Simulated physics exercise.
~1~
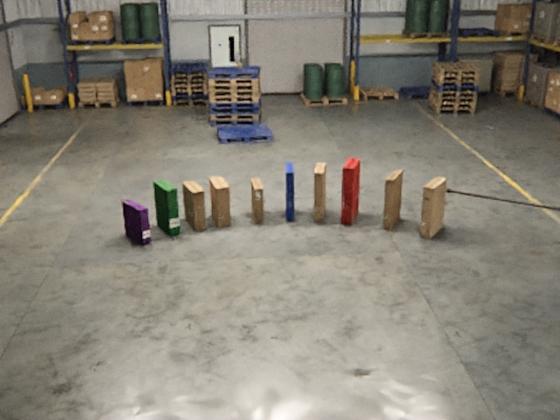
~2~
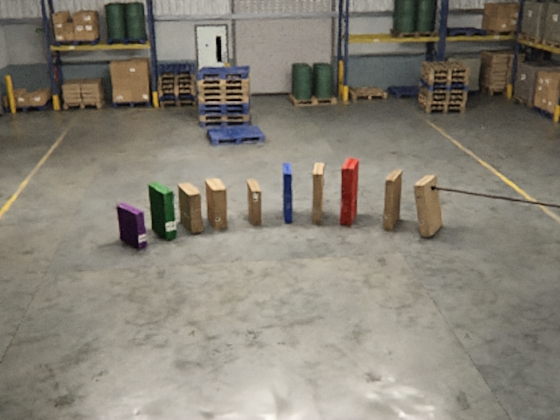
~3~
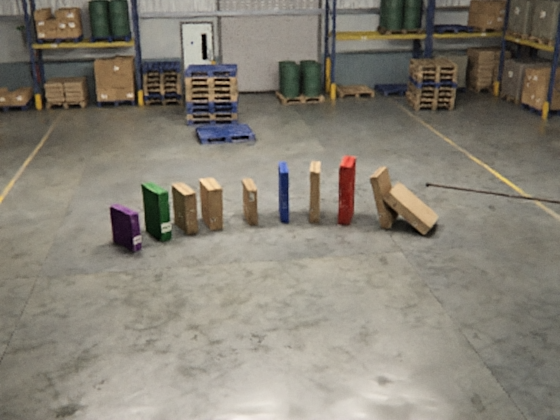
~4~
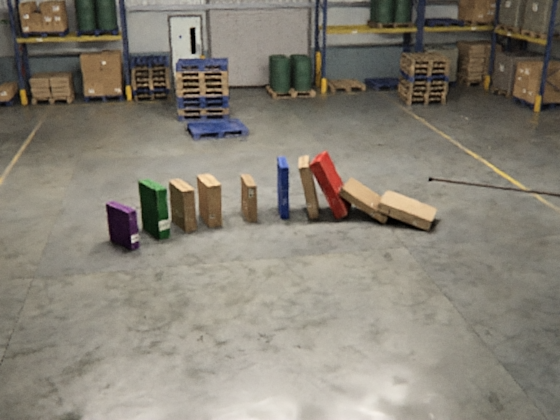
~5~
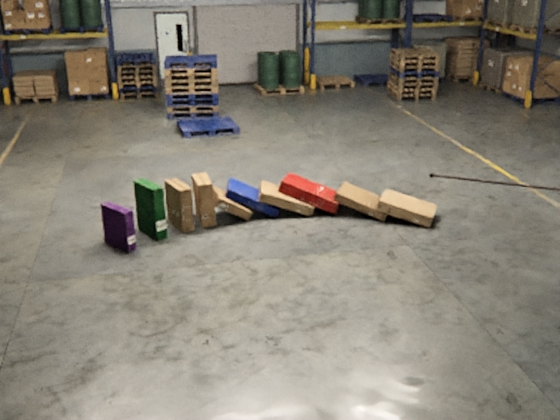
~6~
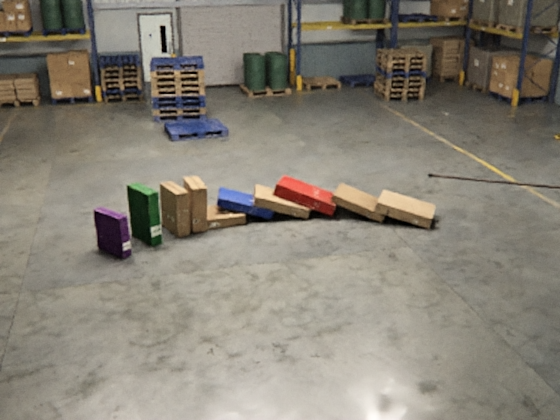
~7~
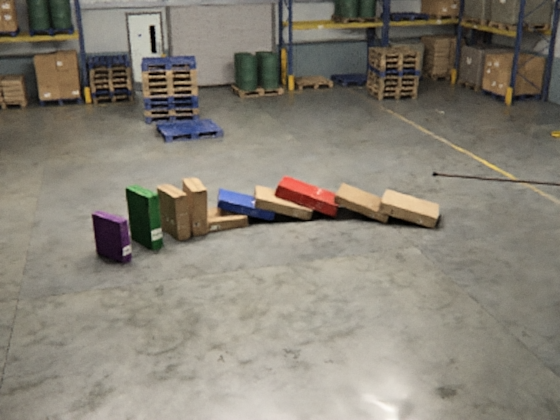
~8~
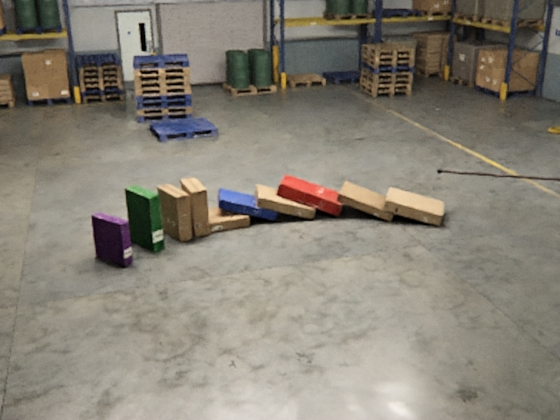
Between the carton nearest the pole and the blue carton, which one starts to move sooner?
The carton nearest the pole starts to move sooner. The blue carton stays upright until the fall reaches it from the right.
In a warehouse, a pole topples cartons leftward in turn, but the last four stay standing.
